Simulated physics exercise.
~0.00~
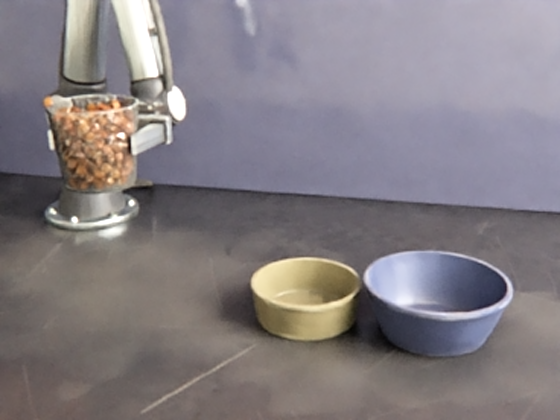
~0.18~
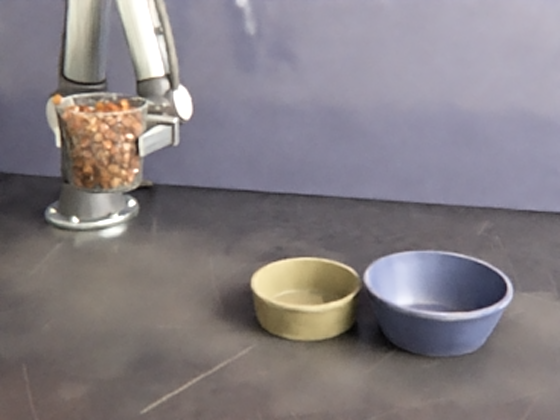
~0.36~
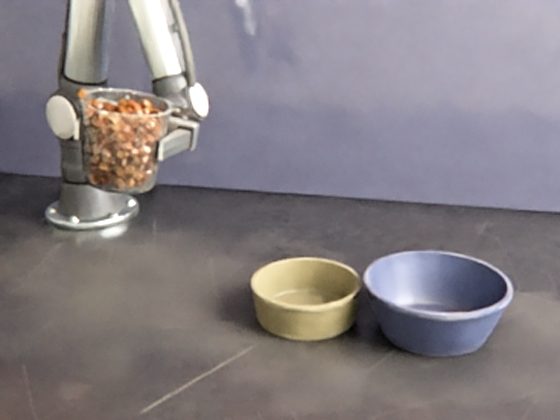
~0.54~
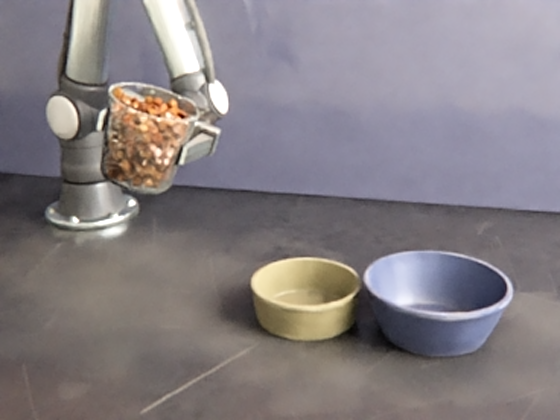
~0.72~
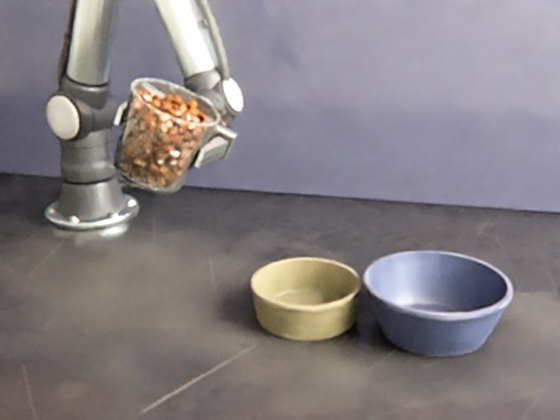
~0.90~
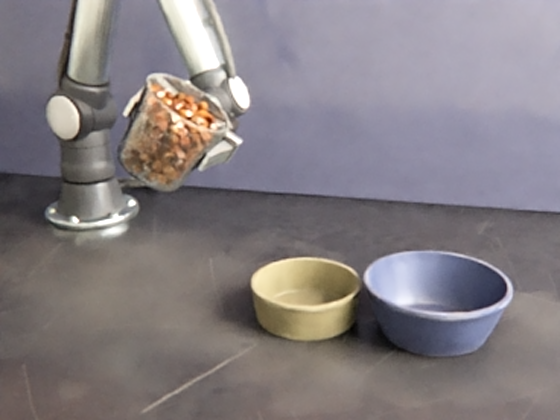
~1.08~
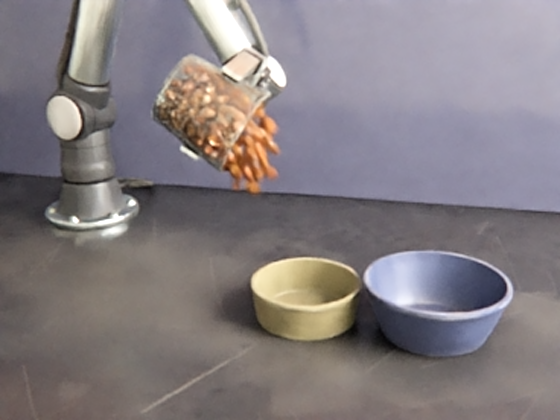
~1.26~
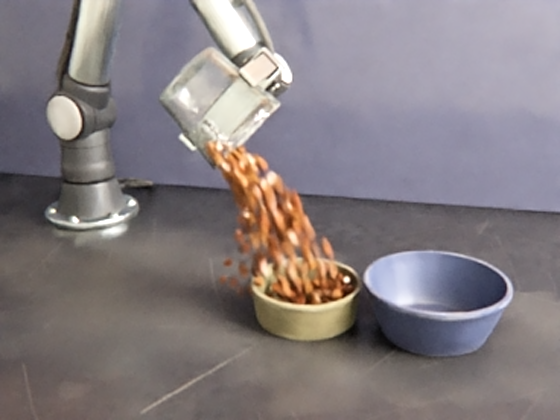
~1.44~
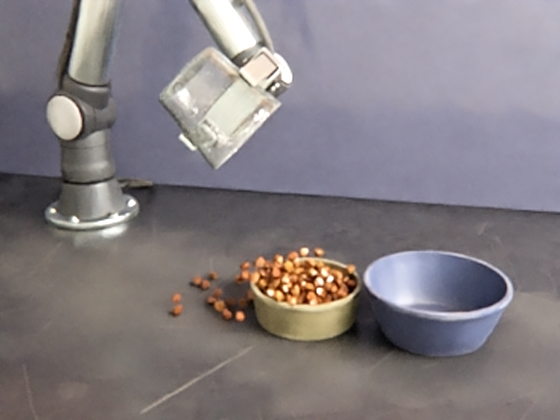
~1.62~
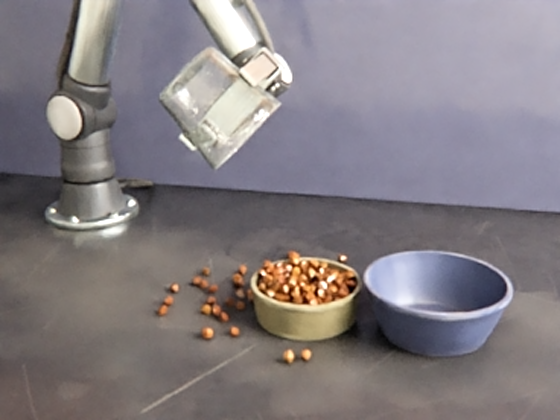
Robot arm lifting and tipping a clear cup, pouring brown pellets into a heaped olive bowl beside an empty blue one, some scattering.
